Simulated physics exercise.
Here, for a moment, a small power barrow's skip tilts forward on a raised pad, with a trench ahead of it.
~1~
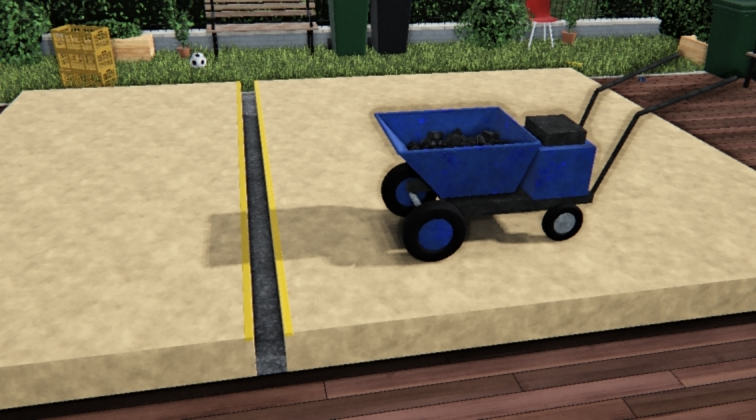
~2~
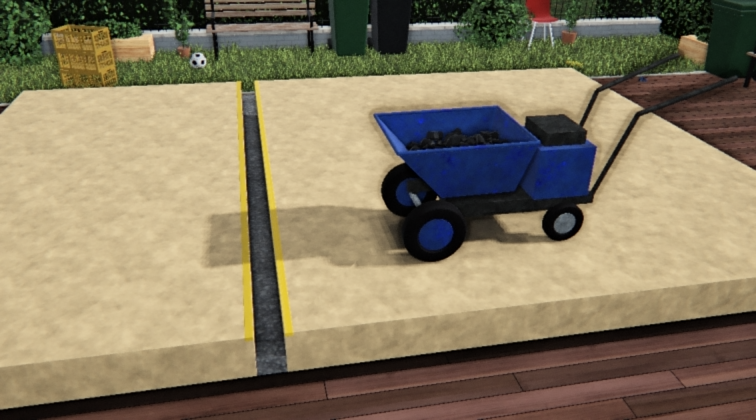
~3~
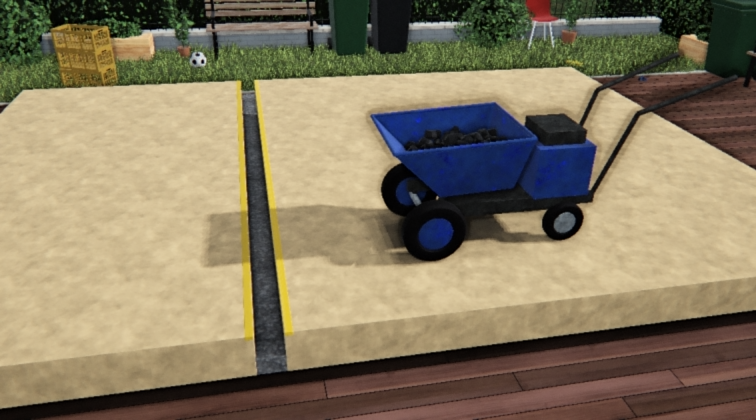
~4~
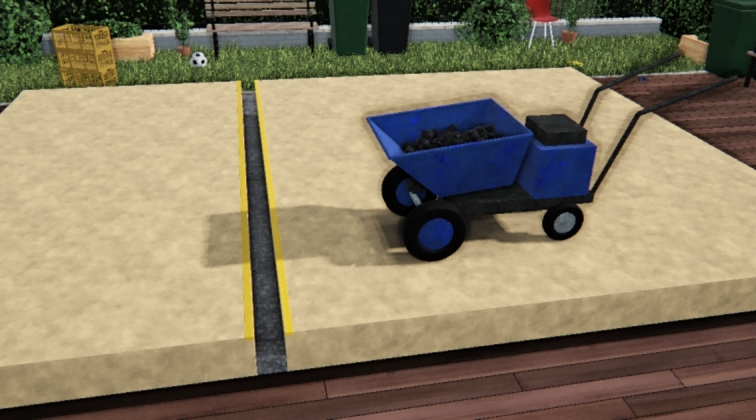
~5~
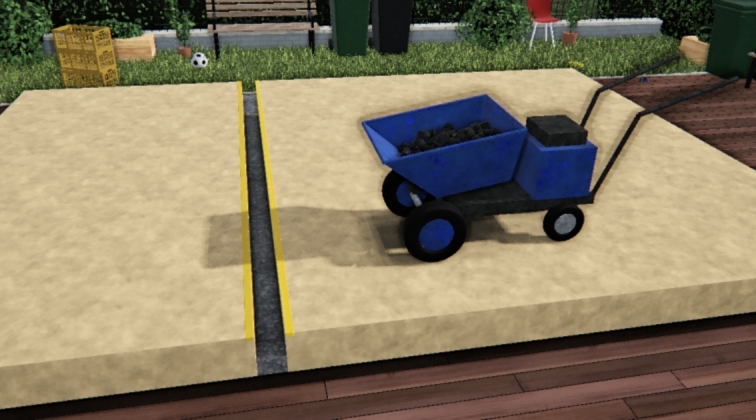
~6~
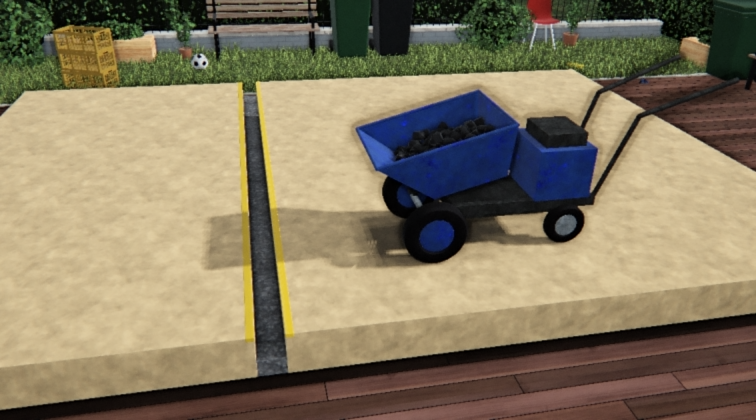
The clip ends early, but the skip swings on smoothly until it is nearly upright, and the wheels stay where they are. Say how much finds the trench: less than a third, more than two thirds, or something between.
Ends up short of a third.
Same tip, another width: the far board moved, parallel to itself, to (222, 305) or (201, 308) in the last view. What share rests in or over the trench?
You'd get 20 in a hundred the first time and 20 in a hundred the second.
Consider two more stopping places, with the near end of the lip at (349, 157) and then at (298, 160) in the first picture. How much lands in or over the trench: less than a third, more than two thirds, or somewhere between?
For the first case, between a third and two thirds; for the second case, less than a third.
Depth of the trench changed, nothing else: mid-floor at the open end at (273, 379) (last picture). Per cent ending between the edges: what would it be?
Roughly 20 in a hundred.
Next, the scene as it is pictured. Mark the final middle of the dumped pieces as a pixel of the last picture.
(297, 245).
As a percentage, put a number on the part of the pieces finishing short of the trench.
Roughly 40 in a hundred.
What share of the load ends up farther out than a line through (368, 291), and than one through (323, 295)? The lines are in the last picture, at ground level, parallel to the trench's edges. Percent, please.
Roughly 60 per cent, then roughly 40 per cent.
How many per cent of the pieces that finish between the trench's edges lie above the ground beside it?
Estimate: Around 0 %.
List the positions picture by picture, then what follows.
The first picture shows lip of the skip at (399, 153), level; top of the load at (471, 145), lumps of coal; first edge of the trench at (284, 298); far edge at (247, 302), the trench under half as wide as the skip, and about as deep as wide.
The second picture shows lip of the skip at (398, 154), level; top of the load at (470, 145).
The third picture shows lip of the skip at (395, 155), tipped barely; top of the load at (468, 143).
The fourth picture shows lip of the skip at (390, 158), tipped a little; top of the load at (465, 141).
The fifth picture shows lip of the skip at (384, 163), tipped a little; top of the load at (470, 134).
The sixth picture shows lip of the skip at (377, 169), tipped clearly; top of the load at (473, 136); first edge of the trench at (285, 299); far edge at (248, 303).
Soon, skip tipped steeply; all in the skip.
A while on, skip tipped right over; most in the skip; a small part short of the trench.
Towards the end, skip tipped right over; about a third in the skip; about half short of the trench; a small part in or heaped over the trench.
Finally, skip tipped right over; about a third in the skip; about a third short of the trench; about a quarter in or heaped over the trench; none beyond it.
